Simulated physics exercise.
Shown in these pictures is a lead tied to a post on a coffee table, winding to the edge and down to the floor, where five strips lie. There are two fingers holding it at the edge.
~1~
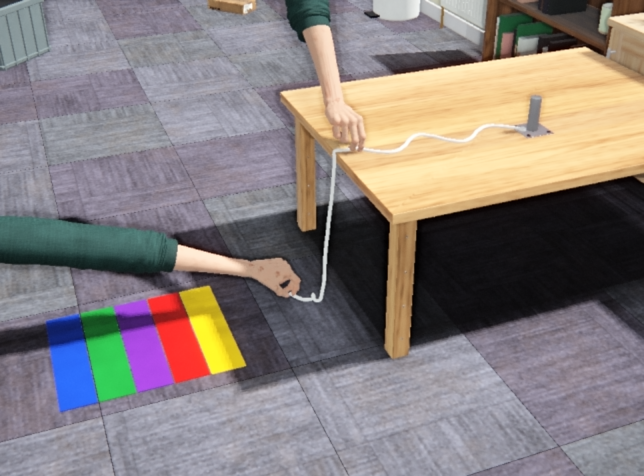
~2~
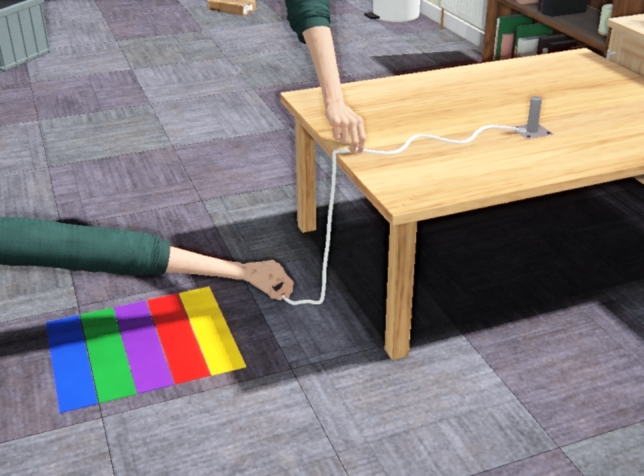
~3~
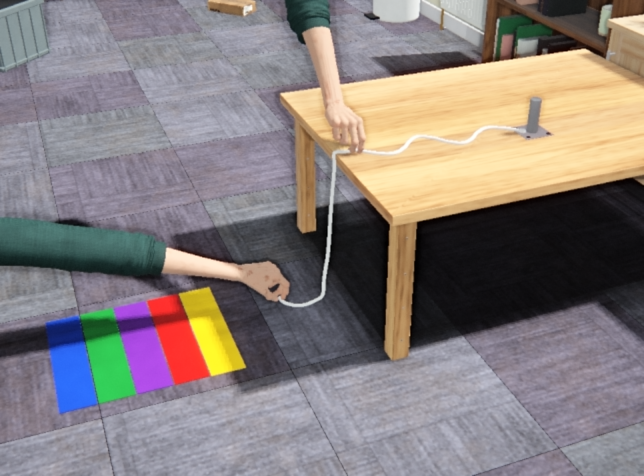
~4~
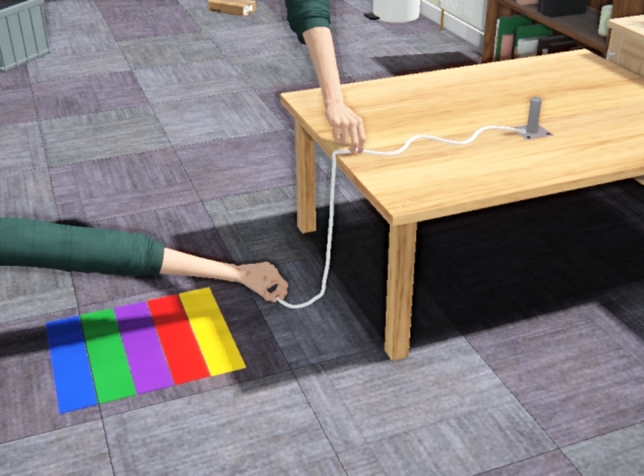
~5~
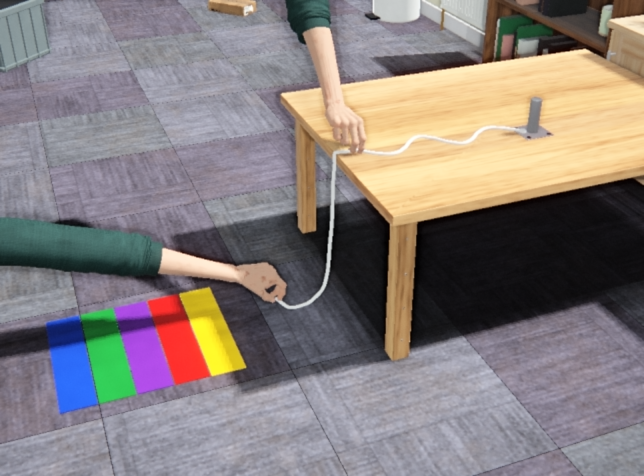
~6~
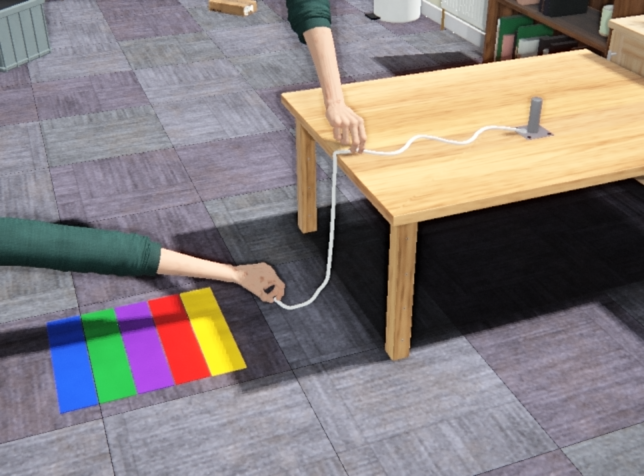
A hand near the floor draws the white cord's end slightly left toward colored strips.
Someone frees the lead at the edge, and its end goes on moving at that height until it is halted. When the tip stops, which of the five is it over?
The purple one.
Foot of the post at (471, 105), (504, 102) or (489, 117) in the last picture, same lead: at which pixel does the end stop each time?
Respectively (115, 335), (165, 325) and (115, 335).
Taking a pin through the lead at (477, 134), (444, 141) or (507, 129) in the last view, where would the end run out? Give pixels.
They end up at (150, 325), (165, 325) and (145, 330).
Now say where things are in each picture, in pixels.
In the first frame, end (290, 293); yellow (222, 354); red (187, 362); purple (151, 371); green (114, 380); blue (76, 389).
In the second frame, end (283, 296); lead through (491, 127) (444, 141) (397, 152) (335, 162) (329, 227) (324, 286).
In the third frame, end (279, 297).
In the fourth frame, end (278, 298); lead through (491, 128) (444, 141) (397, 152) (334, 163) (331, 227) (324, 287).
In the fifth frame, end (276, 298).
In the sixth frame, end (275, 299); lead through (492, 128) (445, 141) (398, 152) (335, 163) (332, 227) (323, 286).
A little later, end near (194, 317); over yellow.
Next, end near (159, 325); over red.
When it is tight, end near (138, 329); over purple. It gets as far as the purple strip.
